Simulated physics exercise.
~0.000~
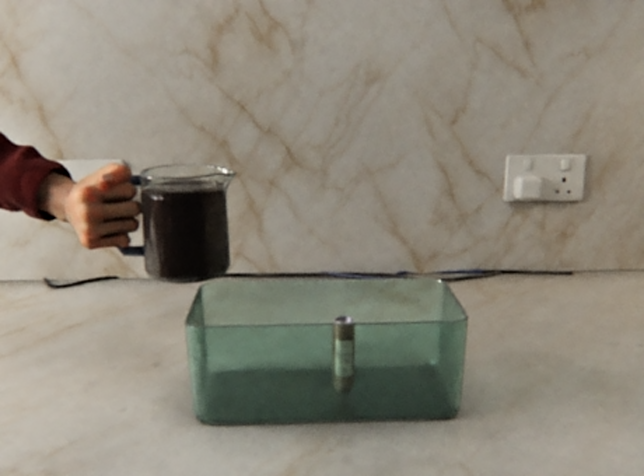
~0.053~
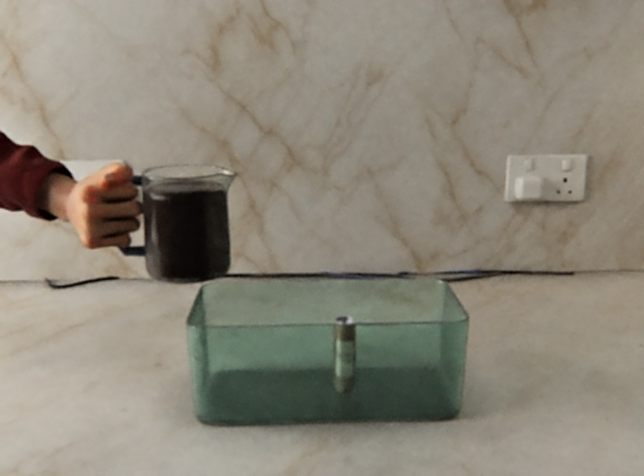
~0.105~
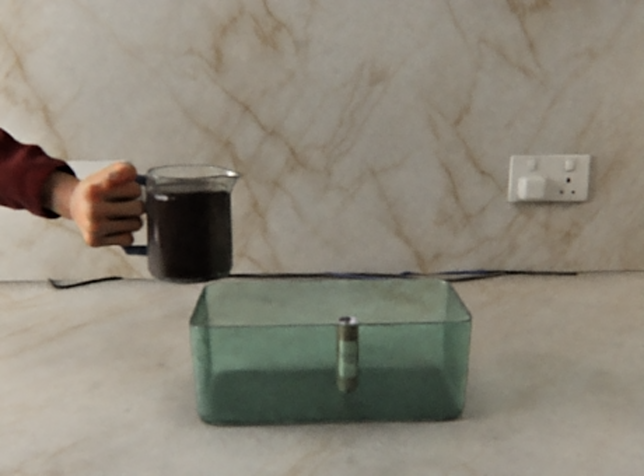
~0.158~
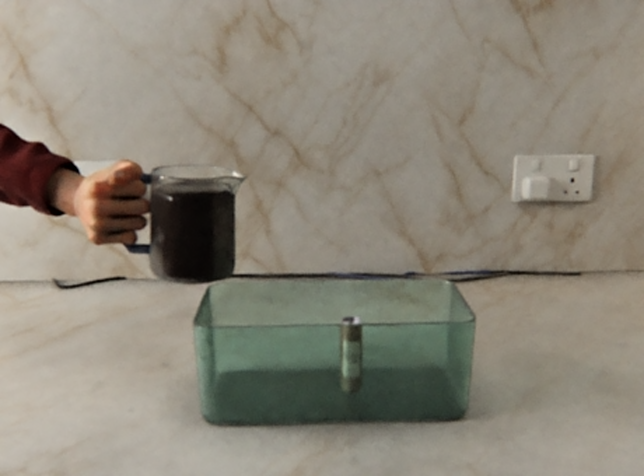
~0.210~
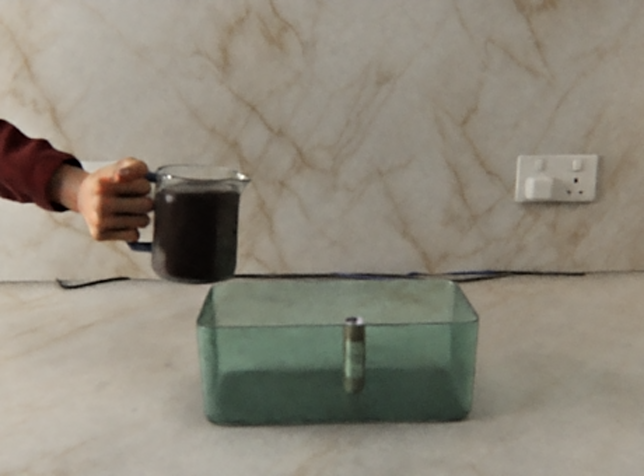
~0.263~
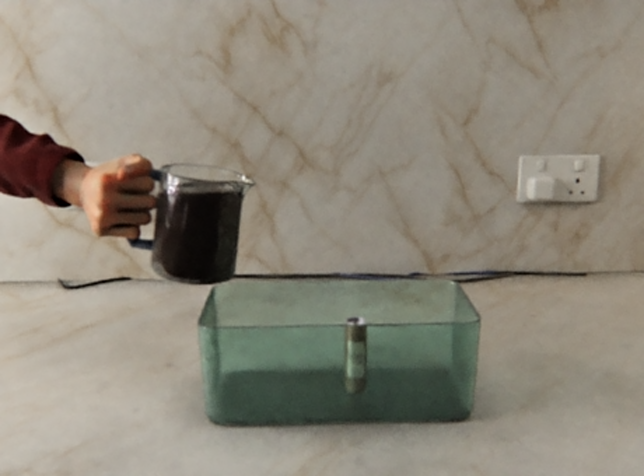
A hand holds a jug of dark coffee and slowly tilts it slightly to the right.
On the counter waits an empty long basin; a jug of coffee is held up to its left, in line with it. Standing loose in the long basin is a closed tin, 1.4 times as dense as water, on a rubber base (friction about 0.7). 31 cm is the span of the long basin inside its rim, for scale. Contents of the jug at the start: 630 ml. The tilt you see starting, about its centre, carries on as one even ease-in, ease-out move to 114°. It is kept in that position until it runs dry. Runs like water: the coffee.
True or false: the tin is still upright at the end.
True.
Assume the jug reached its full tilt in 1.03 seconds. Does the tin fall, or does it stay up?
In that case the tin does not tip.
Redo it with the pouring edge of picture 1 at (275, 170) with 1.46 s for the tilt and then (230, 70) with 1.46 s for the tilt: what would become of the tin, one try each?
In the first try it comes down; in the second it comes down.
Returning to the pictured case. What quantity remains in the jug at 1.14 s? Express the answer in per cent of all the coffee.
I'd say some 28 per cent remains.
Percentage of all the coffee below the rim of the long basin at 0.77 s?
Fraction in basin: Approx. 5%.
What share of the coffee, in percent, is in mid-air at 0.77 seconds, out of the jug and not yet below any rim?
10 %.
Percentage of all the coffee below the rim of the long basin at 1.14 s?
About 58 per cent.
After 0.77 s the tilt is 62° and 85 per cent is still to pour; the tin stands where it began.
After 1.14 s the tilt is 101° and 28 per cent is still to pour; the tin stands where it began.
After 1.54 s the tilt is 114° and 1 per cent is still to pour; the tin stands where it began.
After 1.96 s the tilt is 114° and 0 per cent is still to pour; the tin stands where it began.
In the end the tin stands where it began.
